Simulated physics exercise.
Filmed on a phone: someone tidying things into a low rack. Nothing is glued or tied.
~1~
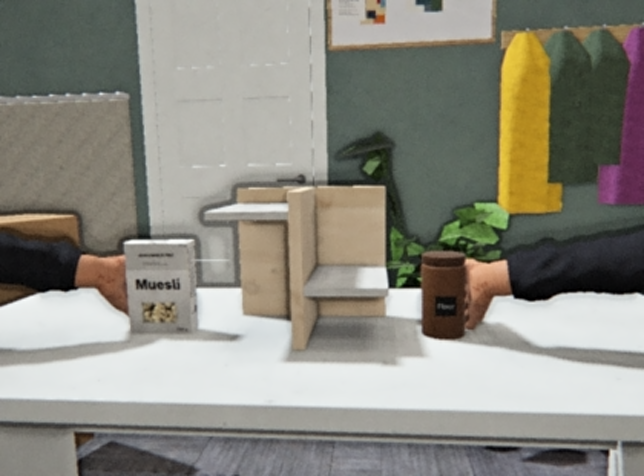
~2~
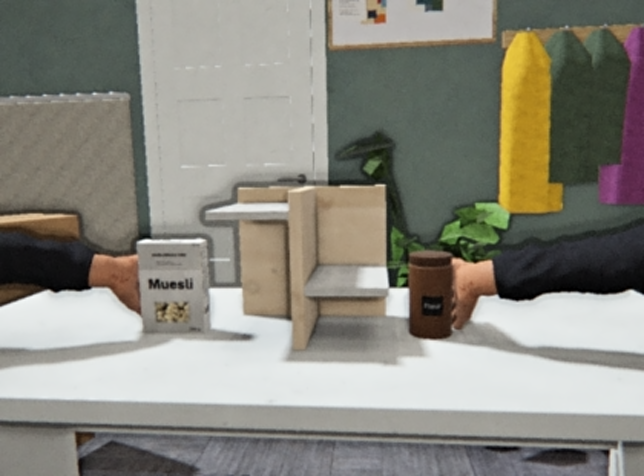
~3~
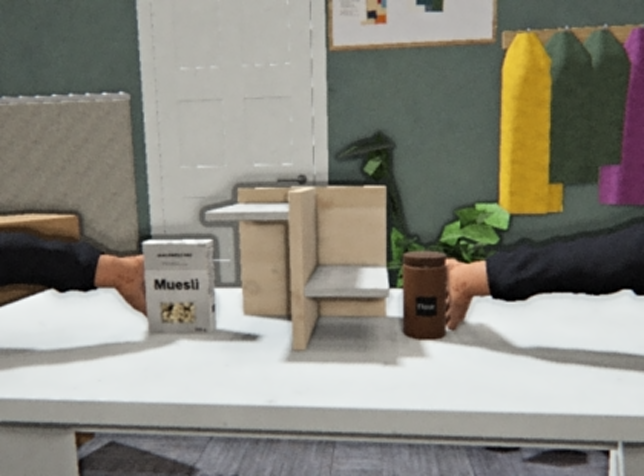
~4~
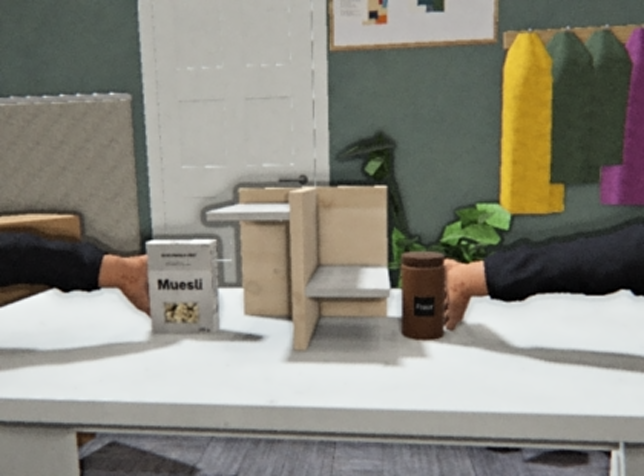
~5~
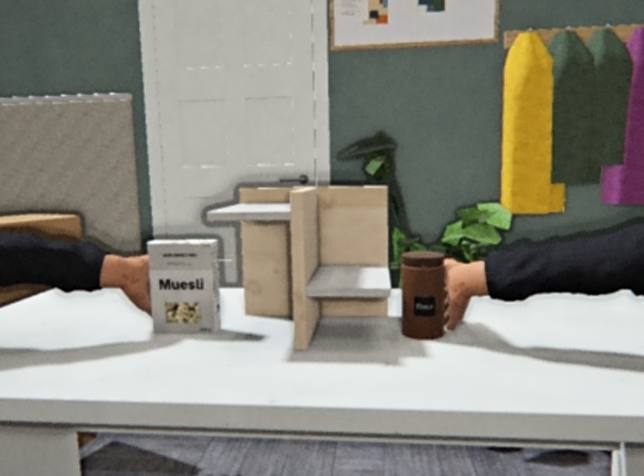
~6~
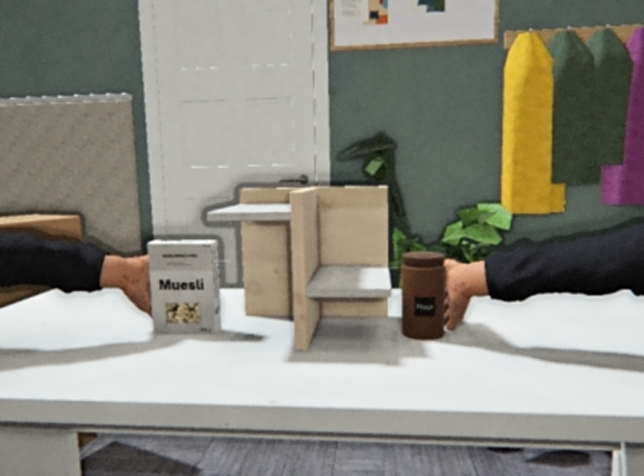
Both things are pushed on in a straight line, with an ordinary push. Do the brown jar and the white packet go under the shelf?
The brown jar is too tall; the white packet clears the shelf.
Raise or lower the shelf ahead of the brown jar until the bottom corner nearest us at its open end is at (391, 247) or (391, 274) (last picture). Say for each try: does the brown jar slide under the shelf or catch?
One after another: It gets in; stops at the shelf.
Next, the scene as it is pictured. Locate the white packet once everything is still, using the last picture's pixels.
Near (263, 287).
Then, 0.26 s past the last view, brown jar sliding up to the opening near (411, 295); white packet sliding up to the opening near (197, 287).
Then, 0.52 s past the last view, brown jar stopped at the opening near (411, 295); white packet part of the way in near (225, 287).
Then, 0.72 s past the last view, brown jar stopped at the opening near (411, 295); white packet part of the way in near (247, 287).
Finally, the brown jar stops at the shelf, near (411, 295); the white packet goes under, near (263, 287).
